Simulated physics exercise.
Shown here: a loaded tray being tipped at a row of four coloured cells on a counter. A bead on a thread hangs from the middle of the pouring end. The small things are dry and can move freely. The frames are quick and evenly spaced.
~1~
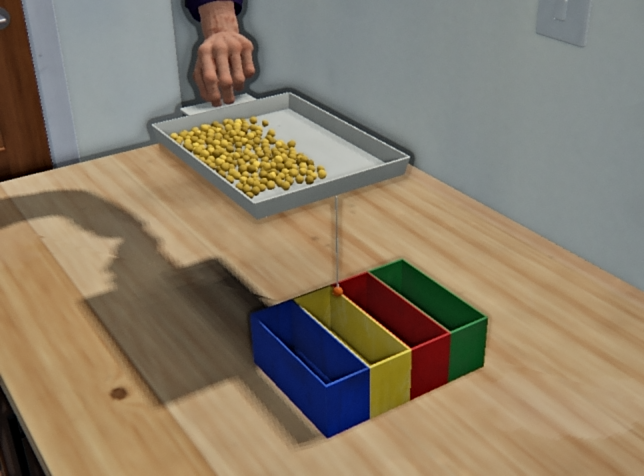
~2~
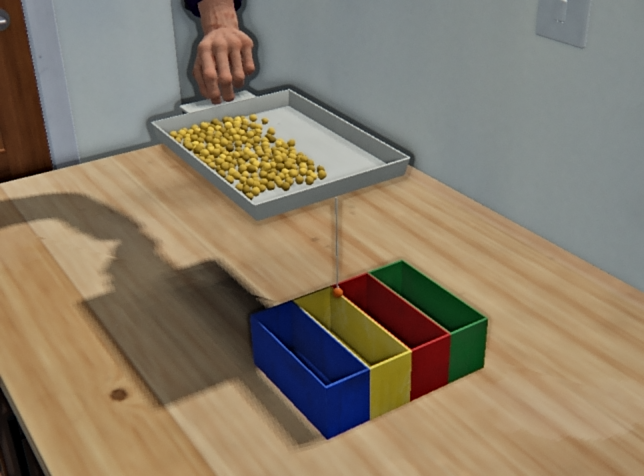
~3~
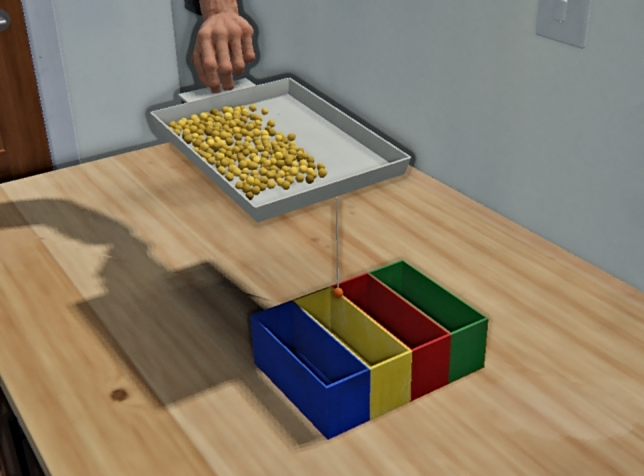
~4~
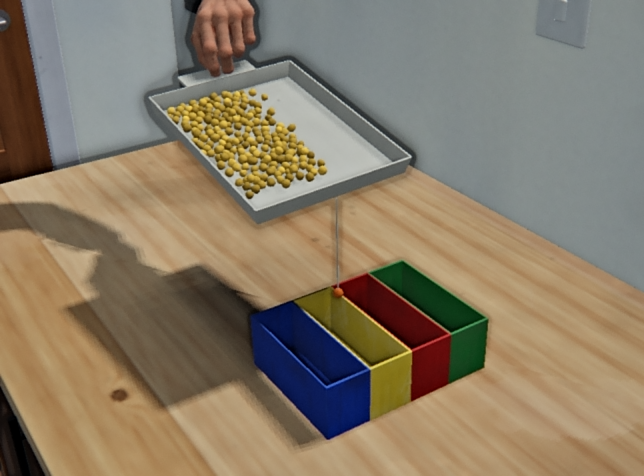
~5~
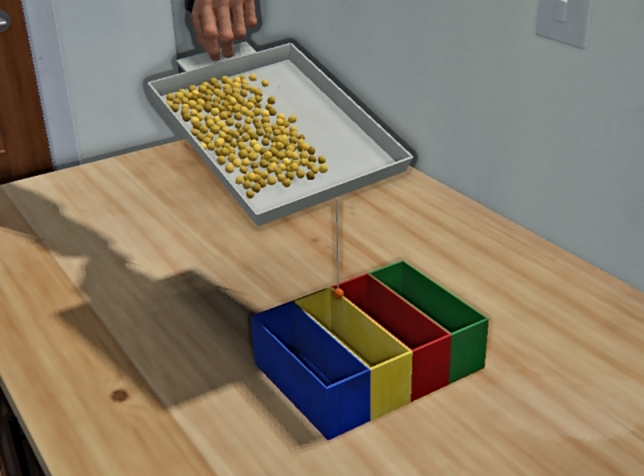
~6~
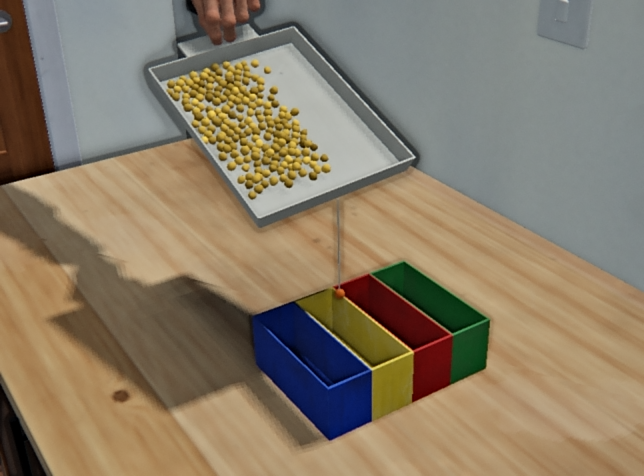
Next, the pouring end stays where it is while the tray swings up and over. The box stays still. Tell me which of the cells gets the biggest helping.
The biggest helping lands in the blue cell.
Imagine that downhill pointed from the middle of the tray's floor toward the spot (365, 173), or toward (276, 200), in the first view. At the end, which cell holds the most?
First try: That green cell; second try: The cell in blue.
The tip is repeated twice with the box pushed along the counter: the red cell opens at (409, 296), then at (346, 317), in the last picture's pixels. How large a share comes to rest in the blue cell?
The first try gives 20 per cent, the second 40 per cent.
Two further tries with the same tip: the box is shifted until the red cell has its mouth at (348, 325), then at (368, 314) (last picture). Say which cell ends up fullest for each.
The first placing favours the yellow one, while the second favours that blue cell.
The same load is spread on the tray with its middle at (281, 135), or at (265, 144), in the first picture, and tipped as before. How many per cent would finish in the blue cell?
In order, 40 per cent then 40 per cent.
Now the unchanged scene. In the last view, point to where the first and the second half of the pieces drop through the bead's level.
It passes near (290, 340) first and then near (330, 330).
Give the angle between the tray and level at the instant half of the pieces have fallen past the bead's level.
Around 115° of tilt.
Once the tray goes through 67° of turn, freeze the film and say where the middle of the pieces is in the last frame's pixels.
The middle of the pieces sits at roughly (289, 169).
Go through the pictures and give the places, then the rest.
Corners of the pouring end at (256, 200) and (405, 157), level; middle of the load at (247, 153), puffed corn balls; bead on its thread at (338, 292); blue cell at (348, 398); yellow cell at (390, 379); red cell at (430, 362); green cell at (468, 345), in the first picture.
Corners of the pouring end at (256, 202) and (405, 157), level; middle of the load at (246, 152), in the second picture.
Corners of the pouring end at (257, 204) and (405, 157), tipped barely, lowest at the left corner; middle of the load at (246, 146), in the third picture.
Corners of the pouring end at (258, 207) and (406, 156), tipped a little, lowest at the left corner; middle of the load at (246, 137), in the fourth picture.
Corners of the pouring end at (258, 211) and (408, 156), tipped clearly, lowest at the left corner; middle of the load at (246, 128), in the fifth picture.
Corners of the pouring end at (260, 214) and (410, 156), tipped clearly, lowest at the left corner; middle of the load at (249, 121); blue cell at (350, 400); yellow cell at (392, 381); red cell at (432, 364); green cell at (470, 347), in the sixth picture.
Soon, tray tipped steeply; nearly all on the tray; a stray few falling or outside the box.
A while on, tray tipped past a quarter turn; about half on the tray; a small part in the blue cell; a stray few in the yellow cell; about a third falling or outside the box.
Towards the end, tray tipped past a quarter turn; about half in the blue cell; about a quarter in the yellow cell; a small part in the red cell; about a third falling or outside the box.
Finally, tray tipped past a quarter turn; about half in the blue cell; about a quarter in the yellow cell; a small part in the red cell; none in the green cell; about a third outside the box.
